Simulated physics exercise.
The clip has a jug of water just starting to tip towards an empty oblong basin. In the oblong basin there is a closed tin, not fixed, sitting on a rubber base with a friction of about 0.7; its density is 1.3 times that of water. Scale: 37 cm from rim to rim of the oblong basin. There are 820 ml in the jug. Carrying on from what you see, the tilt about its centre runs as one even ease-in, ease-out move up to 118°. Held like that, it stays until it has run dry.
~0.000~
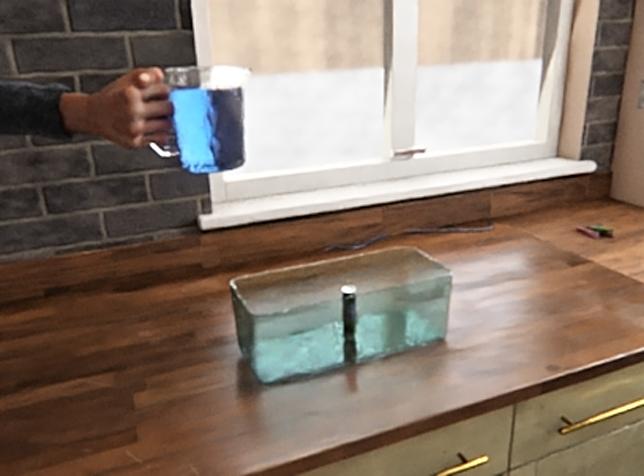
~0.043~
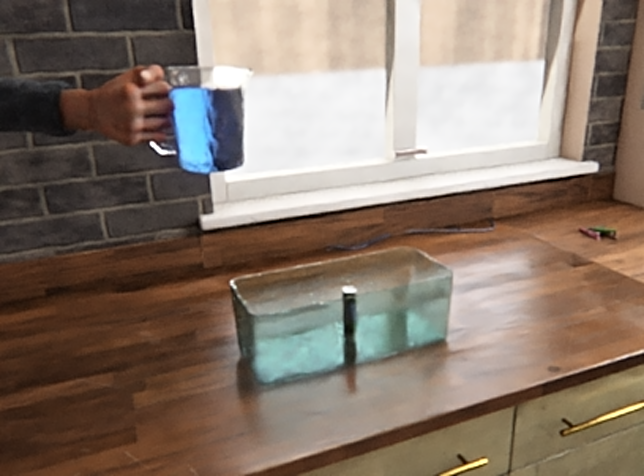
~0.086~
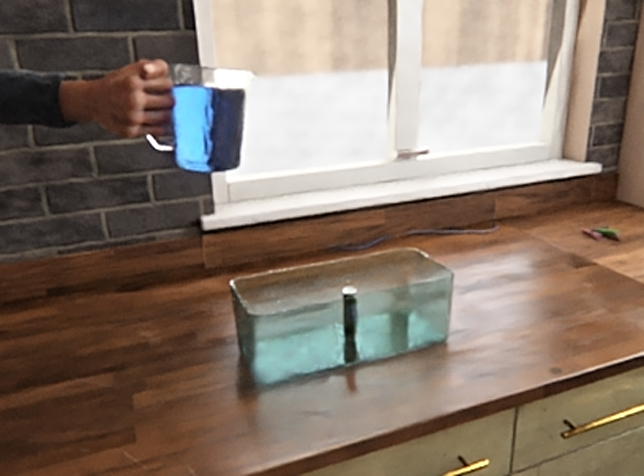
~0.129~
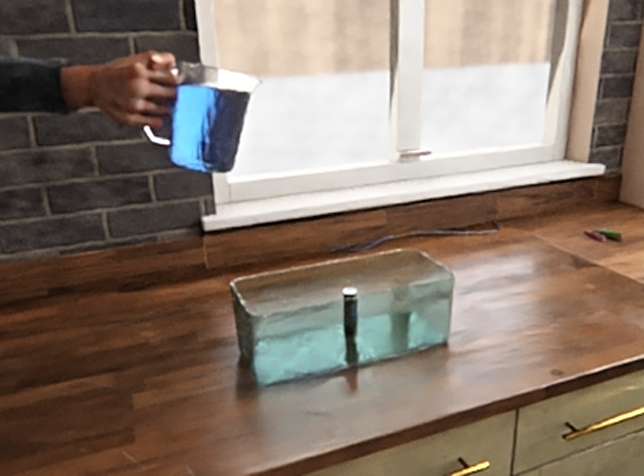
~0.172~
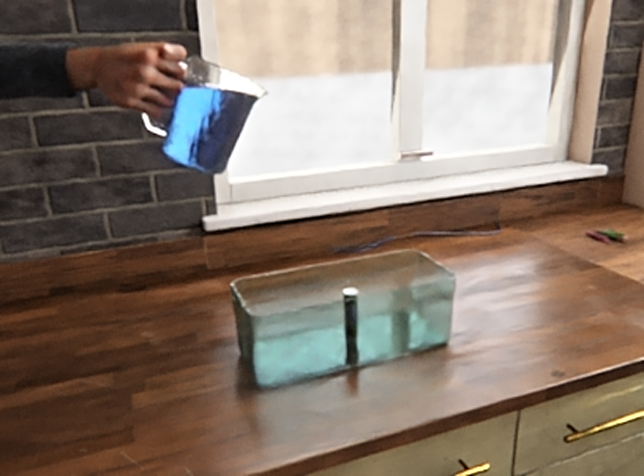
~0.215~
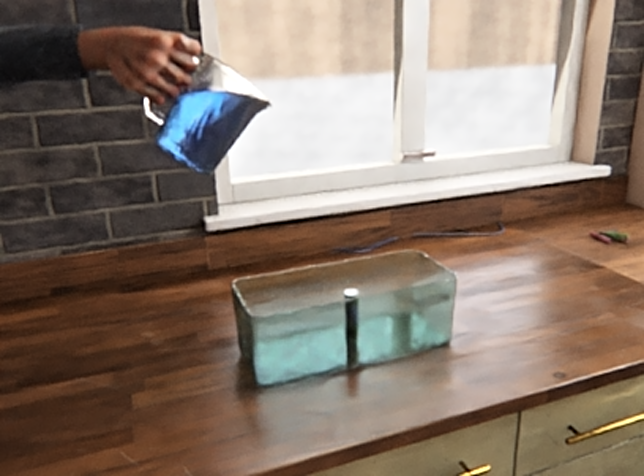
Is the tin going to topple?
It tips.
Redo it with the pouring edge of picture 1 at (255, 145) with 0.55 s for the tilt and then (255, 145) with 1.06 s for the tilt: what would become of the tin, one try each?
Try 1: Still standing; try 2: Still standing.
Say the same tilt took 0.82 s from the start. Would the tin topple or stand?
Result: Tin tipped over.
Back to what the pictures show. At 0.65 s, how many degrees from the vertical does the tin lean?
I'd say it's tipped close to 60 degrees.
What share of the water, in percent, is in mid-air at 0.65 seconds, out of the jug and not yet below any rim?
Close to 34 %.
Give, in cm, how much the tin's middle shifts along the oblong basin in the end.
Looks like roughly 7.5 cm in total.
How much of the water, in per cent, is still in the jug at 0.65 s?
8 per cent or so.
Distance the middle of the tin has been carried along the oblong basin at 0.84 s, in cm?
About 7 cm.
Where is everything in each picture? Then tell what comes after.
In the first frame, tilt 0°; pouring edge (251, 68); surface from (170, 89) to (241, 85); the oblong basin's rim runs from (240, 298) to (432, 260); the tin's top is at (349, 292).
In the second frame, tilt 2°; pouring edge (253, 69); surface from (170, 87) to (242, 85).
In the third frame, tilt 7°; pouring edge (257, 73); surface from (174, 85) to (244, 87).
In the fourth frame, tilt 15°; pouring edge (262, 81); surface from (177, 84) to (249, 89).
In the fifth frame, tilt 26°; pouring edge (268, 92); surface from (177, 103) to (256, 92).
In the sixth frame, tilt 39°; pouring edge (272, 106); surface from (171, 111) to (265, 98).
By 0.47 s the tilt is 111° and 50 per cent is still to pour; the tin stands where it began.
By 0.65 s the tilt is 118° and 8 per cent is still to pour; the tin lies on its side.
By 0.84 s the tilt is 118° and 0 per cent is still to pour; the tin lies on its side.
By 1.05 s the tilt is 118° and 0 per cent is still to pour; the tin lies on its side.
At rest the tin lies on its side.
